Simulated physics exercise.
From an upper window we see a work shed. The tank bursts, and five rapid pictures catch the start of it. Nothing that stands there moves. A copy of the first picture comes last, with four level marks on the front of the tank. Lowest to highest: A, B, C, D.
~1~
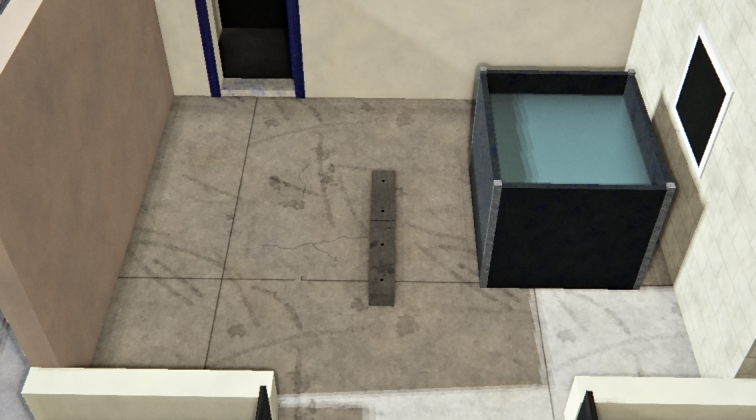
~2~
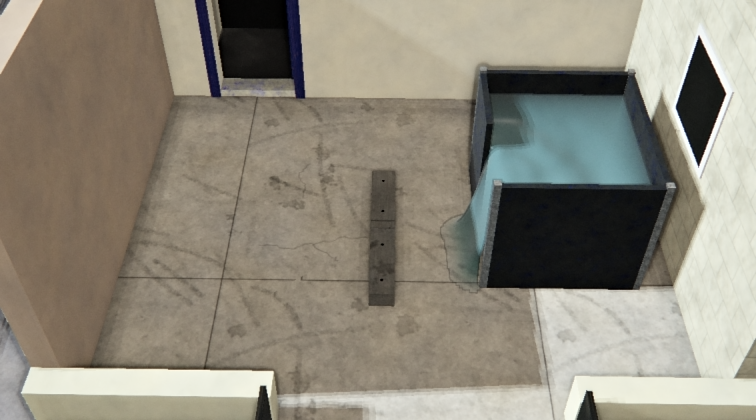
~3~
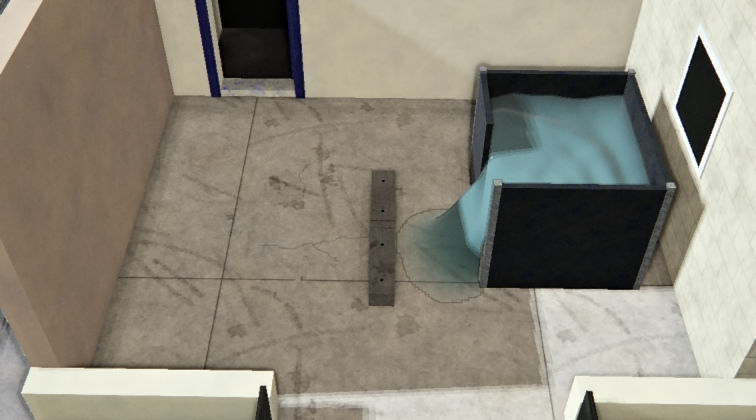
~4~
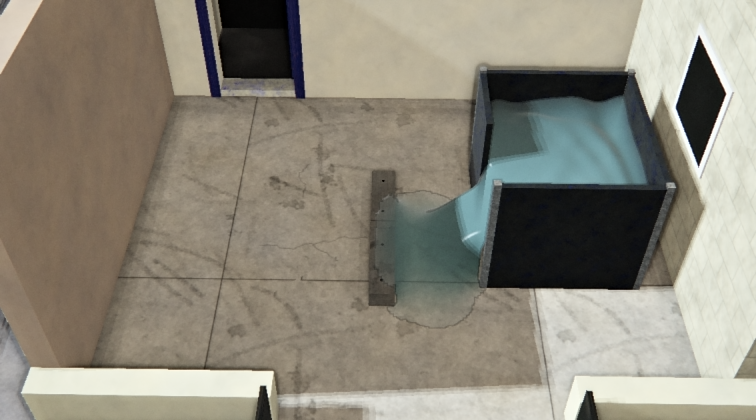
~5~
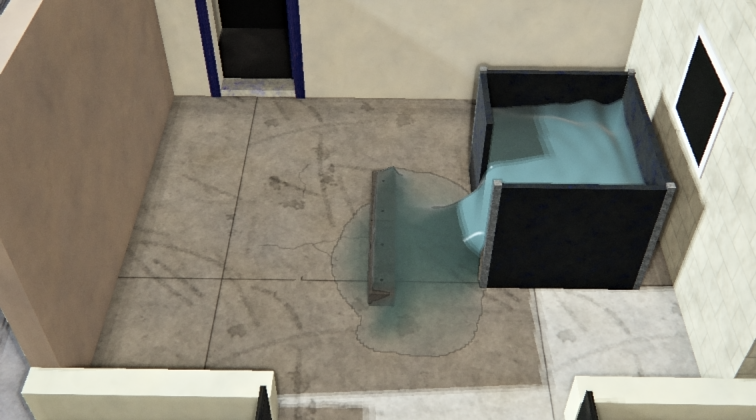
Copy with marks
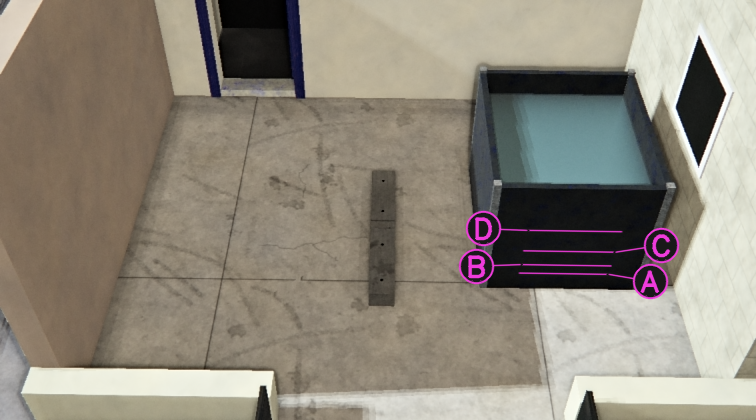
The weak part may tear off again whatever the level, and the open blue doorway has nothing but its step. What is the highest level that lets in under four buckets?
It is D.
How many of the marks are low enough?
All of the four.
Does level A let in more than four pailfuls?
No.
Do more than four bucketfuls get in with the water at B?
No, that is safe.
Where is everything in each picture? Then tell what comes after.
Water in the tank at rest, its middle at (565, 145); foot of the blue doorway at (258, 96); open gate at (425, 370).
Water covers 1 % of the ground and shows as far out as (457, 220).
Water covers 4 % of the ground and shows as far out as (405, 236).
Water covers 7 % of the ground and shows as far out as (399, 199).
Water covers 12 % of the ground and shows as far out as (399, 171).
On the marked copy, A at (563, 273); B at (566, 265); C at (569, 251); D at (574, 231); from the bottom up A, B, C, D.
For level A, nothing gets over.
For level B, nothing gets over.
For level C, nothing gets over.
For level D, a splash gets over, under a bucket.
